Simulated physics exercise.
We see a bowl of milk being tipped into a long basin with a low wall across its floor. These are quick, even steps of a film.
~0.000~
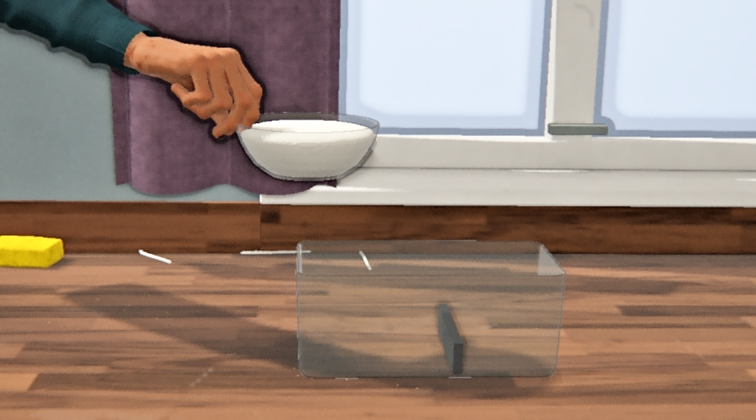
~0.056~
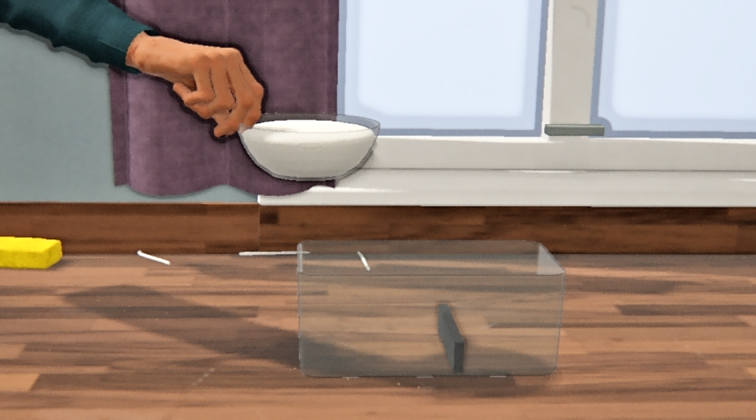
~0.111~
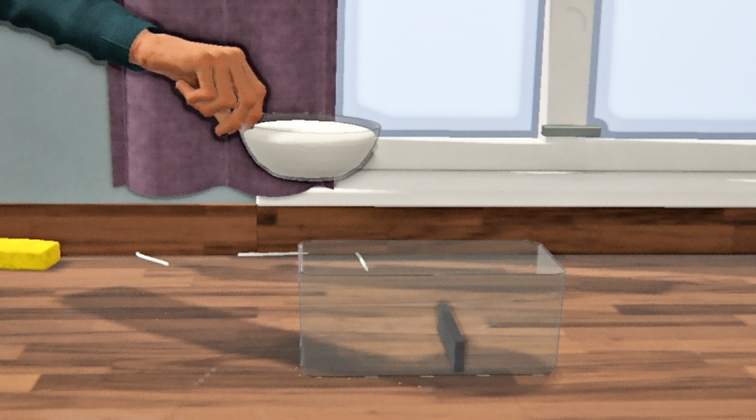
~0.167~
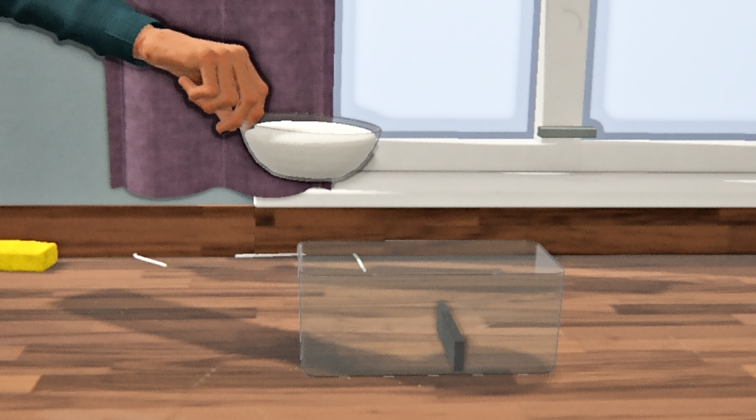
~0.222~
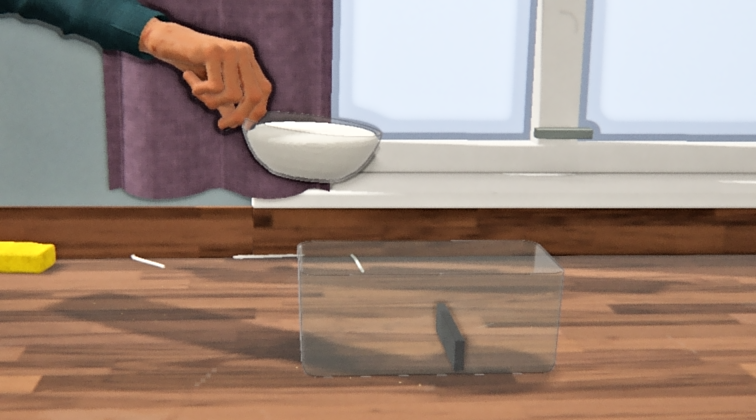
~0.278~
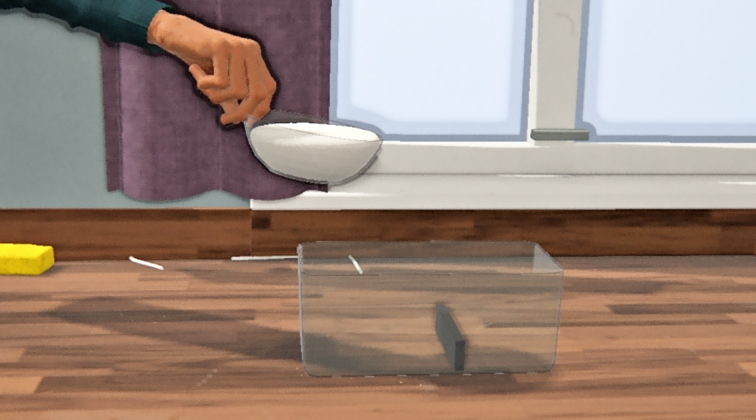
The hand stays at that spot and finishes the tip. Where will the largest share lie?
The left-hand part.
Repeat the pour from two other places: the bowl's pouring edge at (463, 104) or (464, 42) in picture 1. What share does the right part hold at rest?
Roughly 75 per cent, and 65 per cent.
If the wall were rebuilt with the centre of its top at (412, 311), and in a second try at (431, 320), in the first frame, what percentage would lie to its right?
Near 70 % and 50 %.
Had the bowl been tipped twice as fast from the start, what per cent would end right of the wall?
Near 15 %.
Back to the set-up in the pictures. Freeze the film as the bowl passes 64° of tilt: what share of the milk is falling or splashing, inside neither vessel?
Near 35 %.
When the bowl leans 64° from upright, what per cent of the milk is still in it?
About 25 per cent.
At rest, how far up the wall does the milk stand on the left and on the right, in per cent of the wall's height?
Some 60 per cent left and 20 right.
Then, 0.77 s in, the tilt is 64° and 27 per cent is still to pour, 32 is left of the wall and 7 right of it.
Then, 1.13 s in, the tilt is 102° and 0 per cent is still to pour, 83 is left of the wall and 15 right of it.
Then, 1.51 s in, the tilt is 113° and 0 per cent is still to pour, 81 is left of the wall and 19 right of it.
Then, 1.92 s in, the tilt is 113° and 0 per cent is still to pour, 81 is left of the wall and 19 right of it.
Finally, 81 per cent lies left of the wall, 19 right of it and 1 outside.
